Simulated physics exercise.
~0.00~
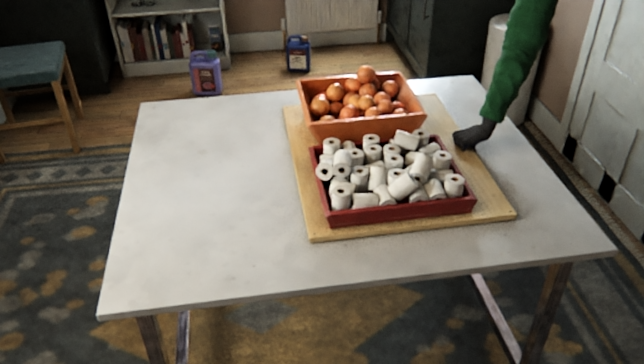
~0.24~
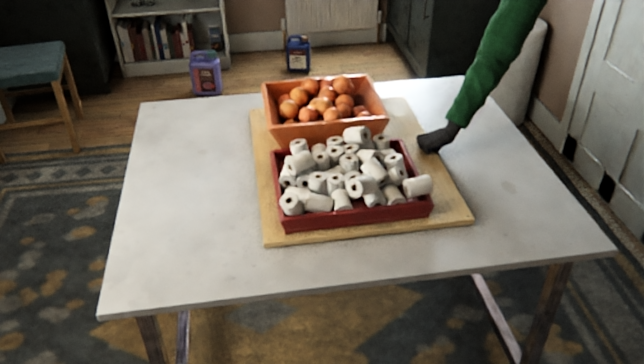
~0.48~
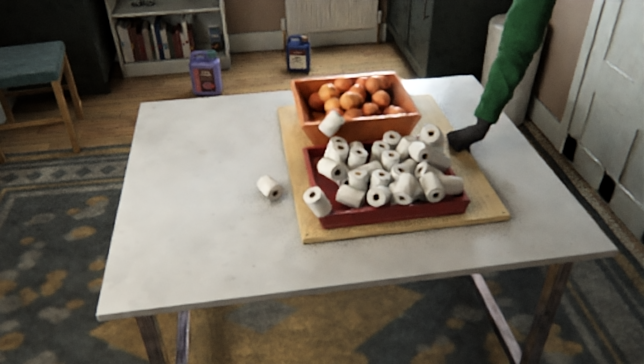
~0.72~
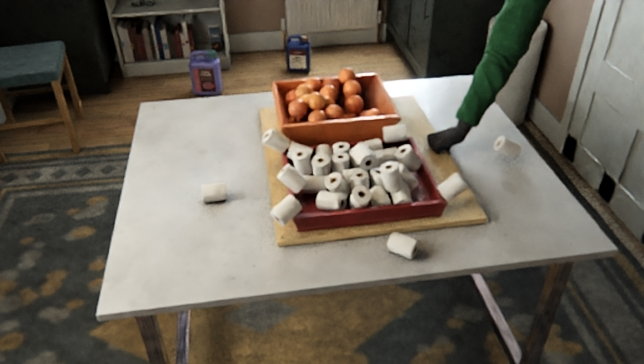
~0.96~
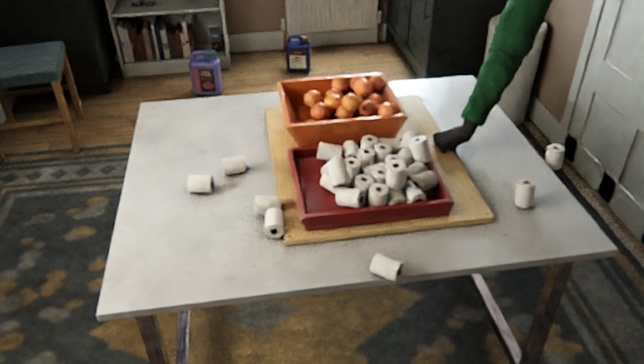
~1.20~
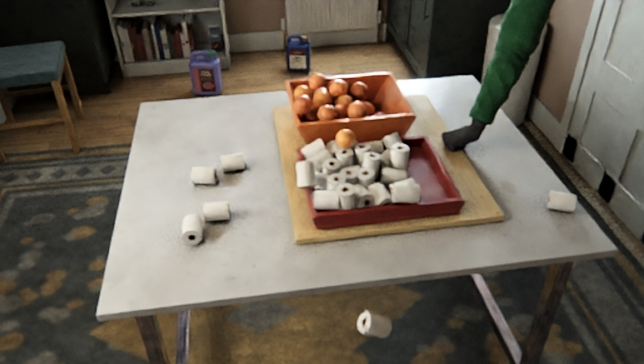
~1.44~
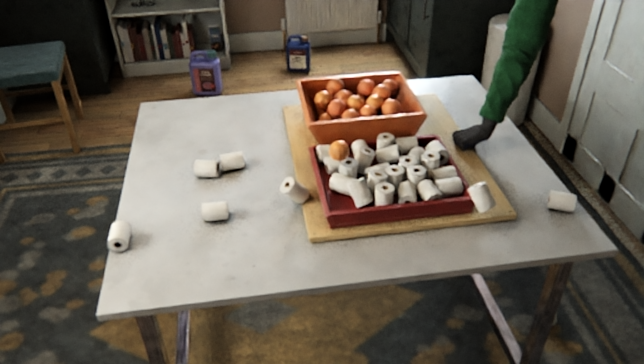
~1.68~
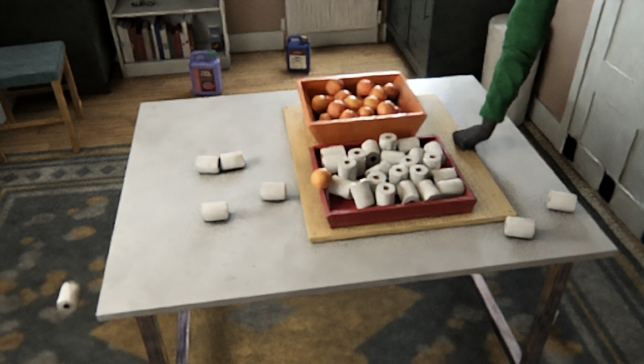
A red basket heaped with white paper rolls and an orange basket of round orange pieces sit on a wooden board on a pale table, seen from above in a room with a patterned rug. A green-sleeved arm at the right holds the board and shakes it left and right. Rolls begin tumbling out of the red basket onto both sides of the table, and one drops off the front edge. An orange piece hops into the red basket. Finally the board rests towards the right, with rolls scattered about and one on the rug at left.
